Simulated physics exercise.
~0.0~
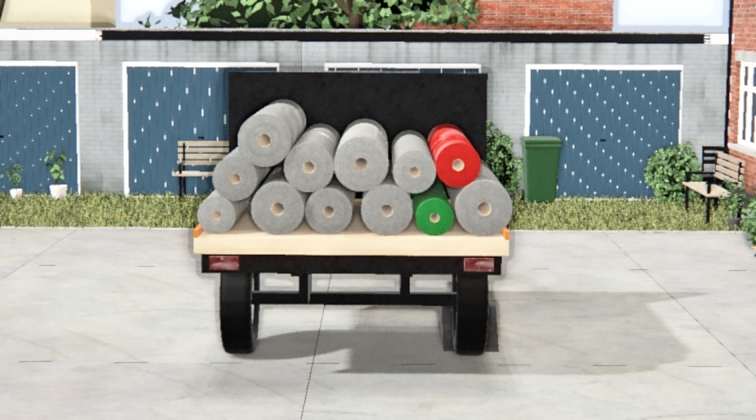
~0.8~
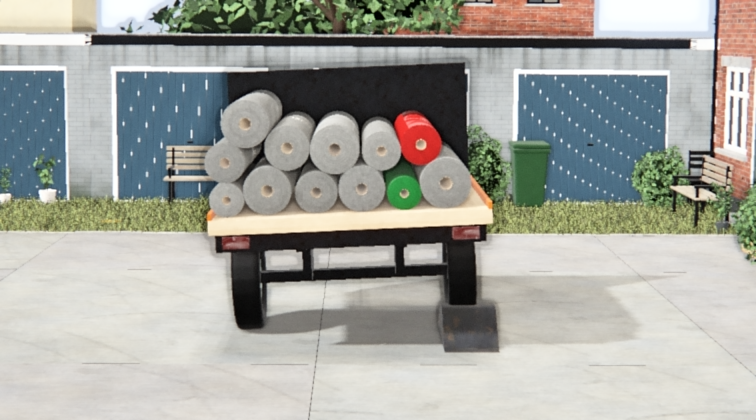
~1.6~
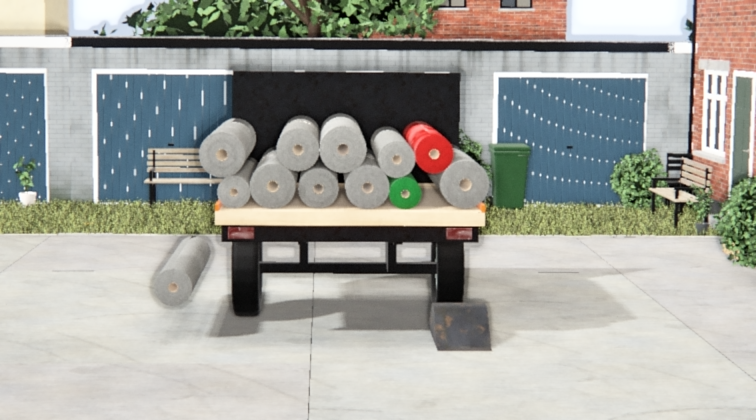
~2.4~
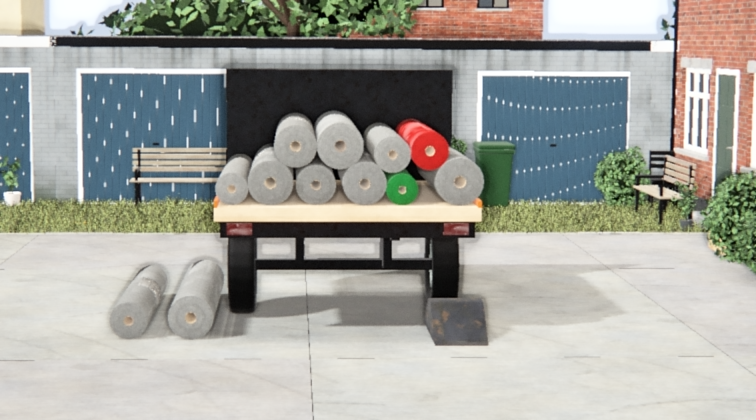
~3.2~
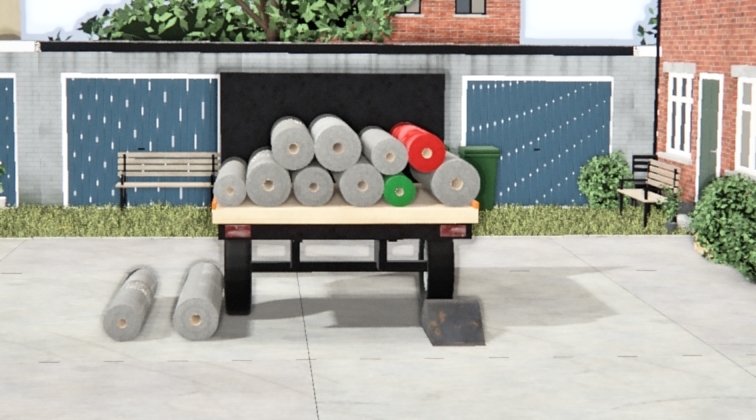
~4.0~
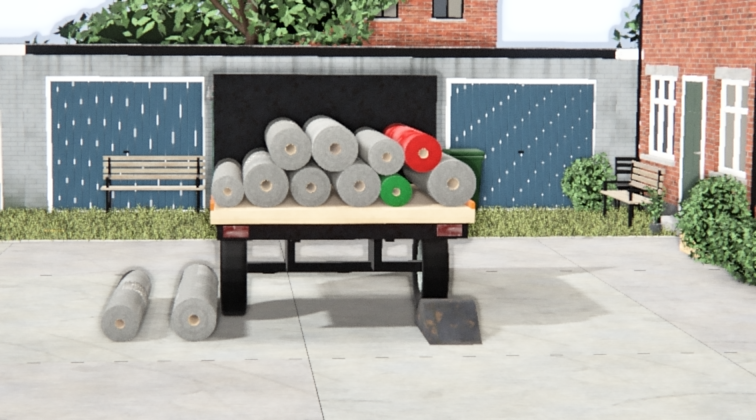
Trailer stacked with grey rolls tilting left over a dark ramp, shedding two grey rolls while red and green stay aboard.
